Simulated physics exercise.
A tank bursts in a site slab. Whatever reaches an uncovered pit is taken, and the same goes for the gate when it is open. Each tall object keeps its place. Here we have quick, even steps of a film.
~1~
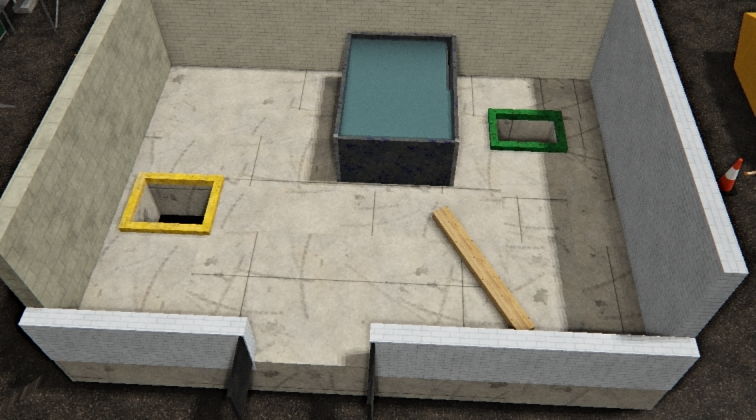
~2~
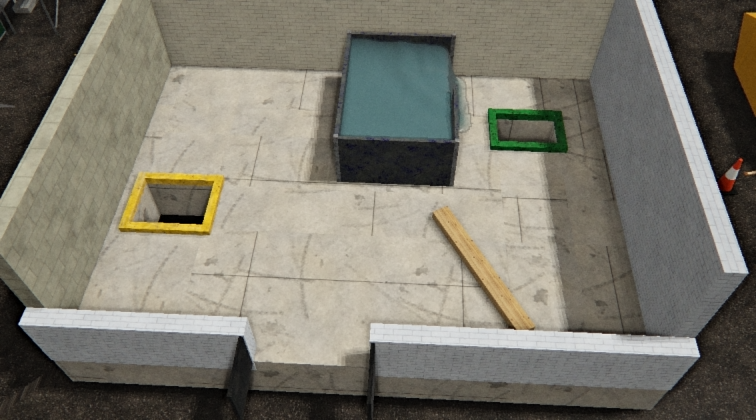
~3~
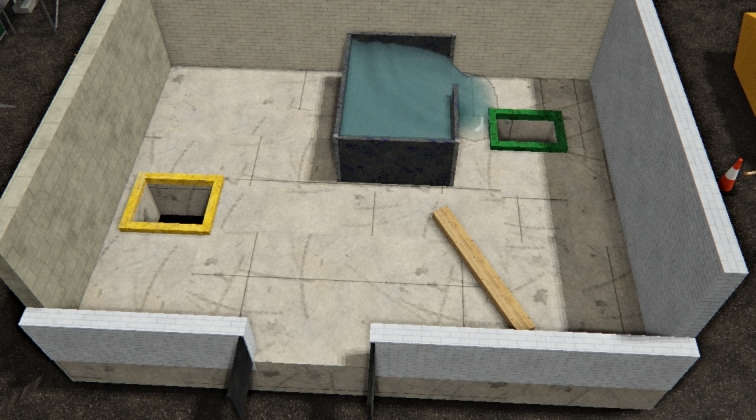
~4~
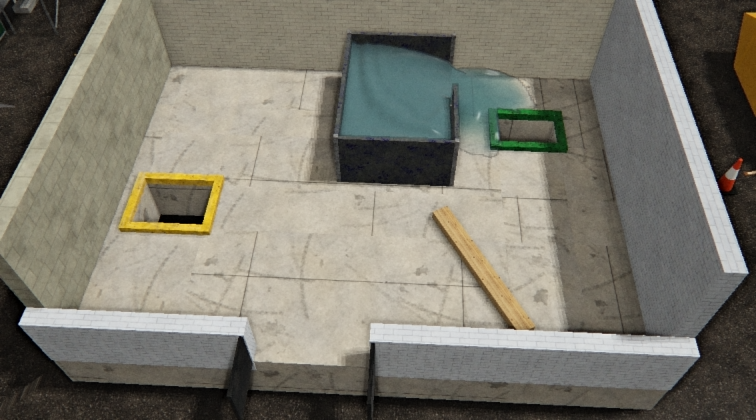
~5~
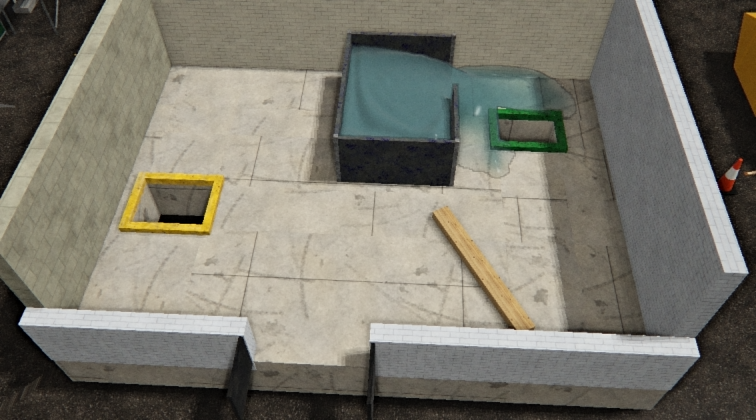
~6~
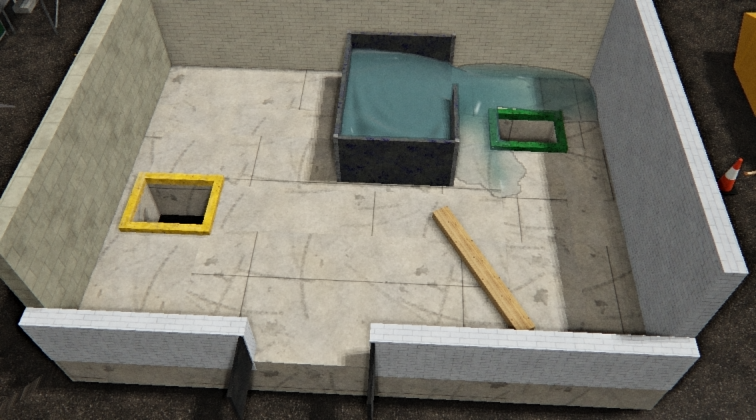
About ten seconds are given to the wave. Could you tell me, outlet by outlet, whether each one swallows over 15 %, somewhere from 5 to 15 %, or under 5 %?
Sure: The gate swallows under 5 %, the yellow pit swallows under 5 %, the green pit swallows over 15 %.
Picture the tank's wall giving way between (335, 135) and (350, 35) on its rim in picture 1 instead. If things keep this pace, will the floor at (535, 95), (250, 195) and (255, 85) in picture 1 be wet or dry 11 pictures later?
The first would be still unwetted, the second drenched and the third drenched.
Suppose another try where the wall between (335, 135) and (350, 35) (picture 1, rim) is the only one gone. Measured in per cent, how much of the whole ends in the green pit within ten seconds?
About 0 percent ends up in the green pit, by my reckoning.
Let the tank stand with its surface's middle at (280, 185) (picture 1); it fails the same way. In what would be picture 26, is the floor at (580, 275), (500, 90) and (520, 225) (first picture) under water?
Well, first one got wet, second one got wet, third one got wet.
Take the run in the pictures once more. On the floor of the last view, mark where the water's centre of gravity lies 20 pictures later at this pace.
At roughly (486, 161).
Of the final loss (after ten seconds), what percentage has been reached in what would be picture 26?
About 55 per cent.
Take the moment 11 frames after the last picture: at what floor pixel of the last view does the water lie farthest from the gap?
Roughly at (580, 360).
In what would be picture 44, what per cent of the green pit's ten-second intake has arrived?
Close to 85 %.
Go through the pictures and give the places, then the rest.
The first picture shows still water in the tank at (399, 87).
In the second picture, water pours out at (449, 92) and has run to a hidden place.
In the third picture, water pours out at (449, 92) and has run to (478, 76).
In the fourth picture, the front is at (522, 89), out from the gap at (449, 94).
In the fifth picture, water pours out at (449, 94) and has run to (568, 98).
In the sixth picture, the front is at (588, 80), out from the gap at (449, 93).
A moment on, water covers 20 % of the floor; the gate 0 %, the yellow pit 0 %, the green pit 5 %.
Next, water covers 30 % of the floor; the gate 0 %, the yellow pit 0 %, the green pit 8 %.
Then, water covers 40 % of the floor; the gate 0 %, the yellow pit 0 %, the green pit 15 %.
Later, water covers 75 % of the floor; the gate 0 %, the yellow pit 0 %, the green pit 23 %.
In the end, water covers 90 % of the floor; the gate 1 %, the yellow pit 0 %, the green pit 27 %.
